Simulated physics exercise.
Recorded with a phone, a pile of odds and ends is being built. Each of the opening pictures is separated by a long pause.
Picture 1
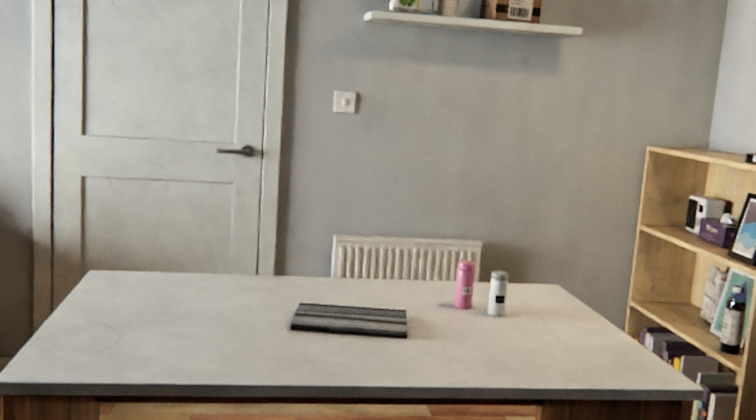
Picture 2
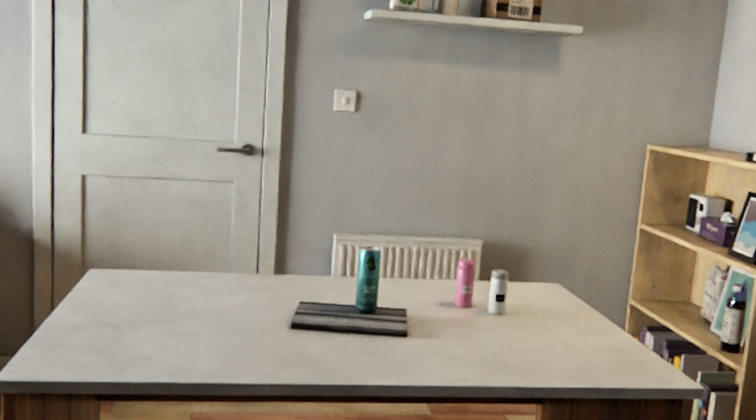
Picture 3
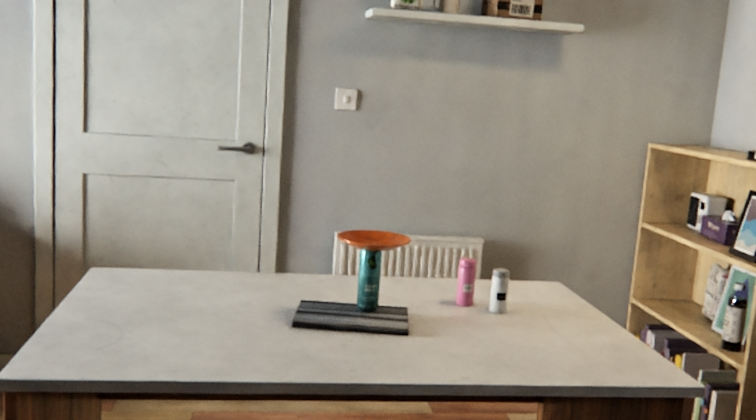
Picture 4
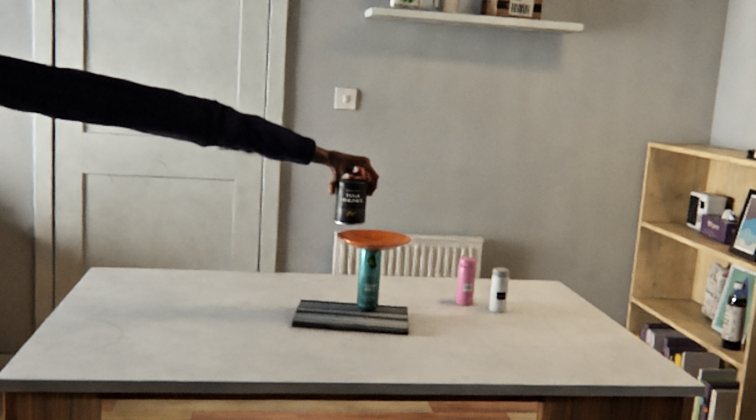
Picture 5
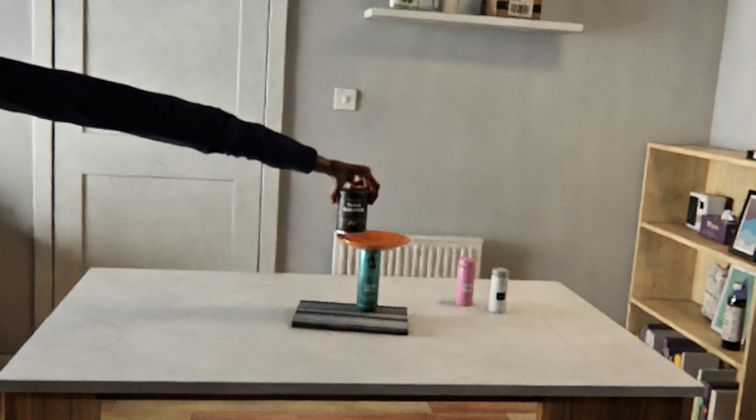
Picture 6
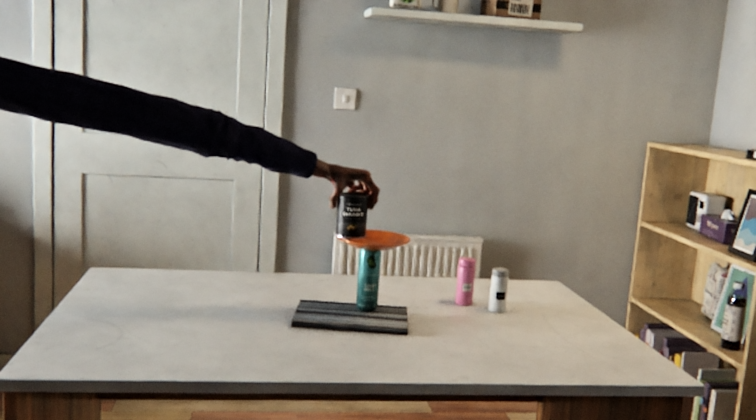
The footage shows a turquoise can appearing on a grey board on a table, then an orange plate on top of it, before a hand reaches in from the left and lowers a black pot onto the plate's left side.
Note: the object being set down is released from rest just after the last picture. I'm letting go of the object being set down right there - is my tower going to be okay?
None of it tumbles.
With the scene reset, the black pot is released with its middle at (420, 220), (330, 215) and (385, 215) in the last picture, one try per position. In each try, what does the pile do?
Collapses; collapses; stays standing.
Then, 0.60 s after the last picture, nothing has stirred.
Then, 1.60 s after the last picture, black pot resting near (351, 216).
At rest, all 6 in place. Seen from the same camera at the end, black pot near (351, 216). The pile keeps its balance.
